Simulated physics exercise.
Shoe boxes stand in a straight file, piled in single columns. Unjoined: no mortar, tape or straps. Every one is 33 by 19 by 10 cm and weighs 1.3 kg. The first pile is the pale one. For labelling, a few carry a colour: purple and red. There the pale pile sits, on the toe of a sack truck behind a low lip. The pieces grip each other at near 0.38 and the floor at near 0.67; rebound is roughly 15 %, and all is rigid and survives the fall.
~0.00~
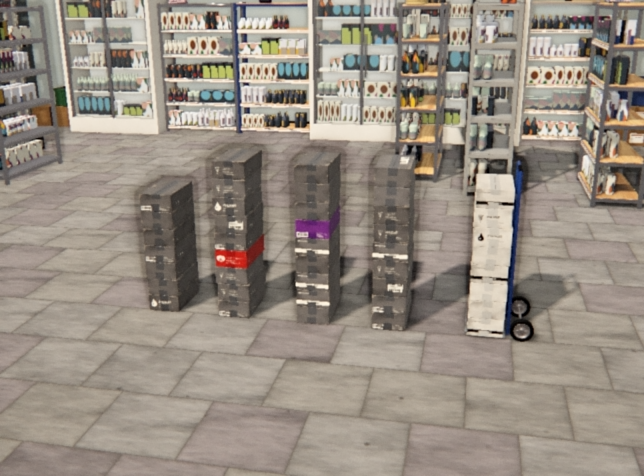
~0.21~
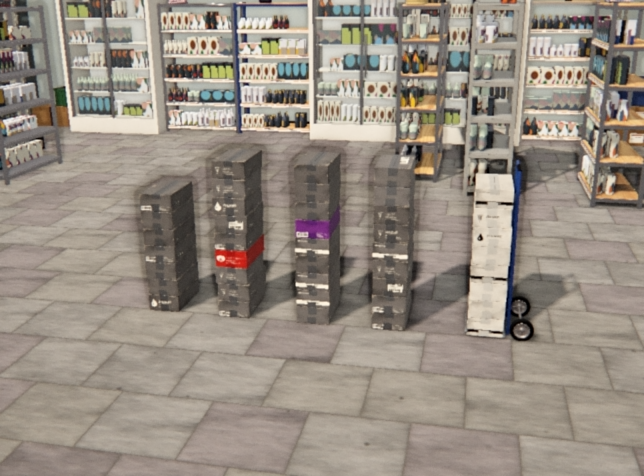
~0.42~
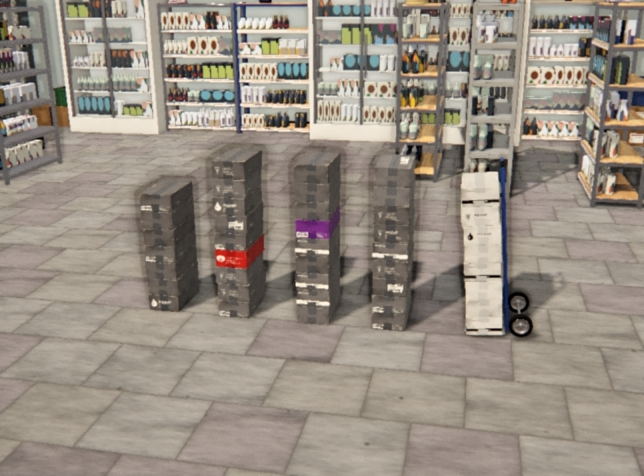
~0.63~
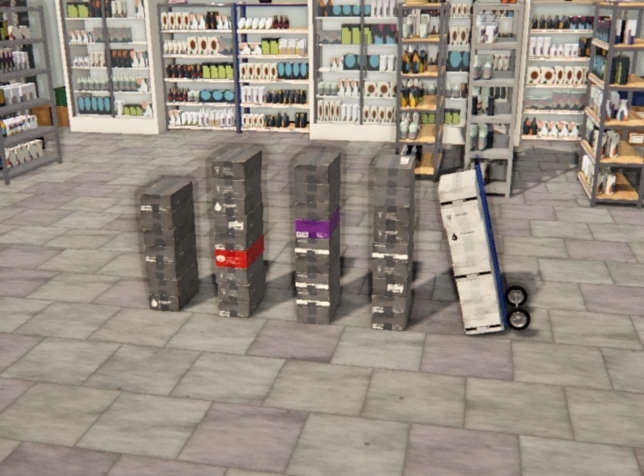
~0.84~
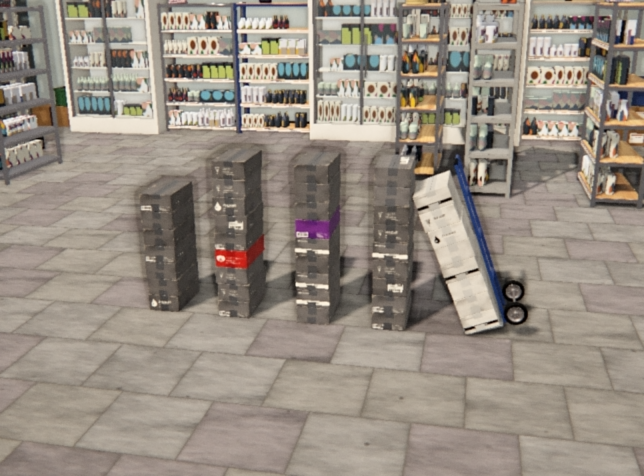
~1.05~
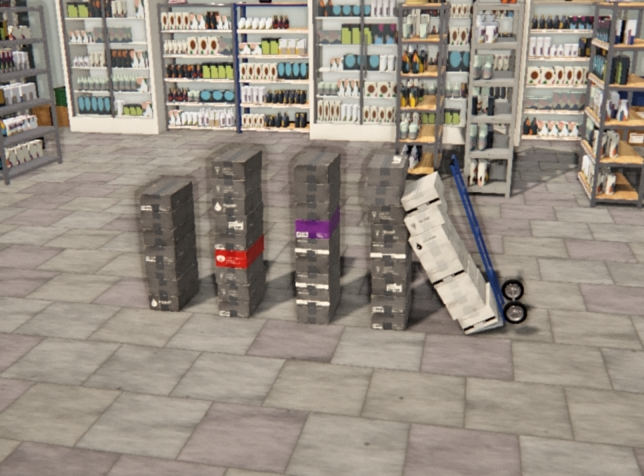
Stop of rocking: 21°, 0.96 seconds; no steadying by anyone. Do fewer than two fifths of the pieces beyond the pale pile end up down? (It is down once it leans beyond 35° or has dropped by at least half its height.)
I'd guess the down share ends up larger than two fifths.
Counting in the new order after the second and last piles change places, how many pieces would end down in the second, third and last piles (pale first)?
Down tally in the new order: Second = 6, third = 8, last = 8.
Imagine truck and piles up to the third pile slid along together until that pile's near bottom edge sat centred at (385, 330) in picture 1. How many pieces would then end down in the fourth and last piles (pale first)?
Counts down: Fourth 8; last 7.
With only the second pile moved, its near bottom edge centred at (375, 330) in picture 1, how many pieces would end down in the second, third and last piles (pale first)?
Then second 8, third 9, last 6.
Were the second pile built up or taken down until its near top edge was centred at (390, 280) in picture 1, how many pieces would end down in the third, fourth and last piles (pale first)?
Third 0, fourth 0, last 0.
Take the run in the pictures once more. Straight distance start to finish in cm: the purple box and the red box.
Well, the purple finishes 90 cm from where it began, while the red finishes 65 cm from its start.
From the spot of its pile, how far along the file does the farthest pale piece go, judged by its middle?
Distance: Near 85 cm.
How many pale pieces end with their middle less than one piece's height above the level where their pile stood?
I count 3 in total.
After 1.68 s, 8 of the pale pile down; none of the 34 other boxes down, 12 disturbed.
After 2.20 s, 8 of the pale pile down; 8 of the 34 other boxes down; purple box leaning 25°, 36 mm lower; red box leaning 3°.
After 2.70 s, 7 of the pale pile down; 22 of the 34 other boxes down; red box leaning 27°, 6 cm lower; purple box leaning 27°, 18 cm lower.
After 3.20 s, 7 of the pale pile down; 30 of the 34 other boxes down; purple box leaning 34°, 30 cm lower; red box leaning 26°, 18 cm lower.
At rest (4.6 s), 7 of the pale pile down; 30 of the 34 other boxes down; purple box leaning 35°, 31 cm lower; red box leaning 29°, 21 cm lower. That is 88 per cent. As the last picture would show them, middles, purple box near (184, 262), red box near (149, 276).
